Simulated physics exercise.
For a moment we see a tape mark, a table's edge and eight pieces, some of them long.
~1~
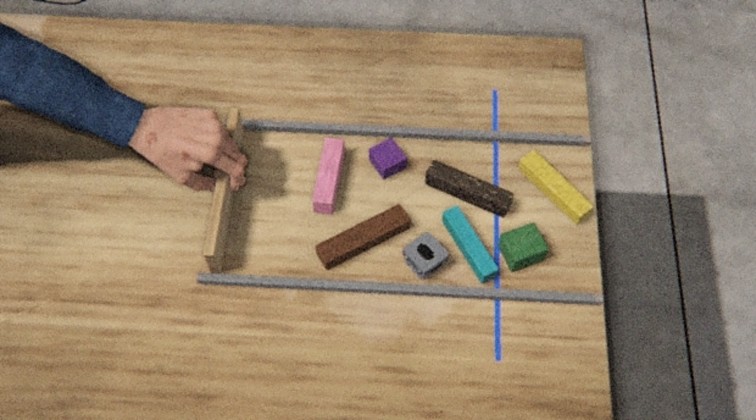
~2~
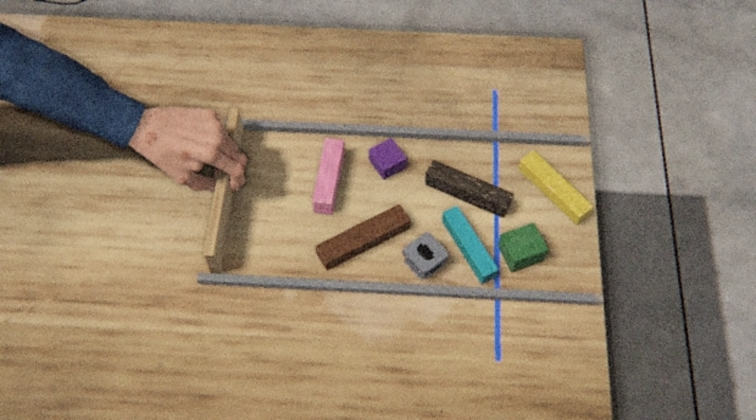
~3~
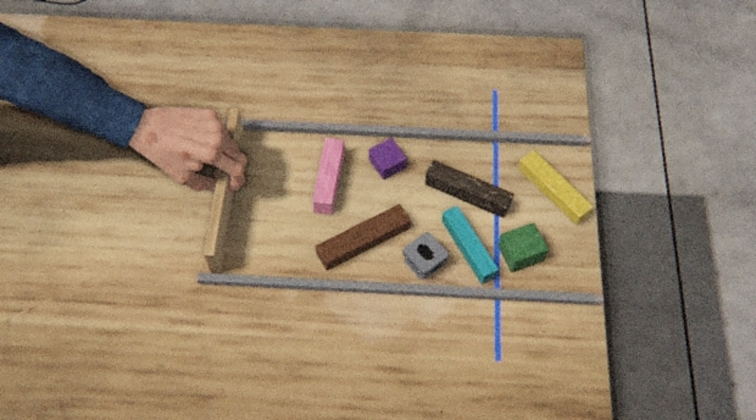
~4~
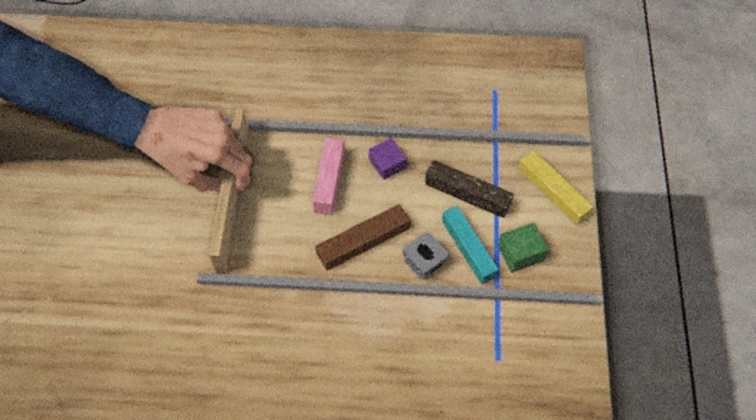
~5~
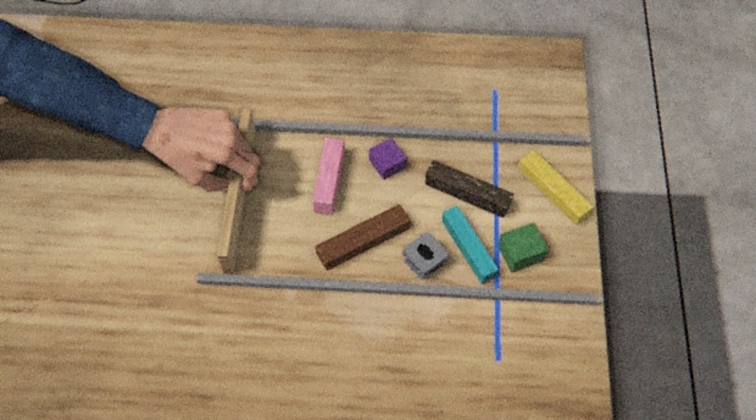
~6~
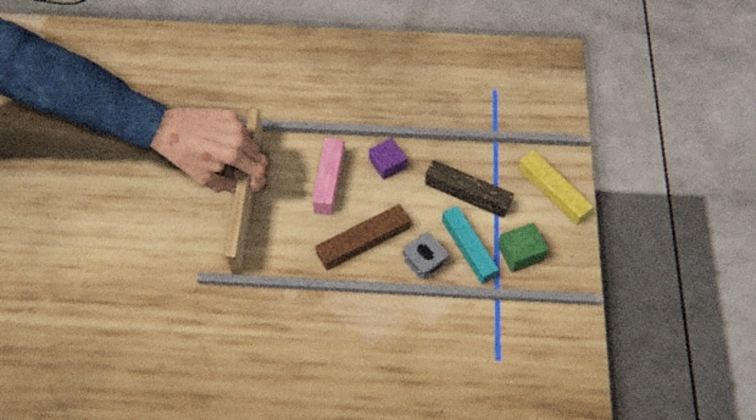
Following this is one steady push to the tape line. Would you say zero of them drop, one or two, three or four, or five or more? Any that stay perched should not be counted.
The pieces lost over the edge are nonexistent.
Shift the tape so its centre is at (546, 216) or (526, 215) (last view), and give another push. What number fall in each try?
Per try: 4; 2.
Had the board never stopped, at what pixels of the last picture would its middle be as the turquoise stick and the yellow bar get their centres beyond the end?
Roughly (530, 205); roughly (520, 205).
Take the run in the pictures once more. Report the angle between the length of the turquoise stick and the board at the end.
I'd put it at about 15°.
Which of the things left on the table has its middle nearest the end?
Looking at the middles, it's the green block.
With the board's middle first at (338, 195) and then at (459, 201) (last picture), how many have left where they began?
The number moved is 2 and then 7.
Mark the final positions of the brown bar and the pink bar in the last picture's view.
Around (526, 228) and around (507, 184).
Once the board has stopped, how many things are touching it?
Count: 2.
Soon after, none off yet; yellow bar at rest near (555, 187); green block at rest near (523, 248); turquoise stick at rest near (469, 244).
In the end, the number that fall off is zero.
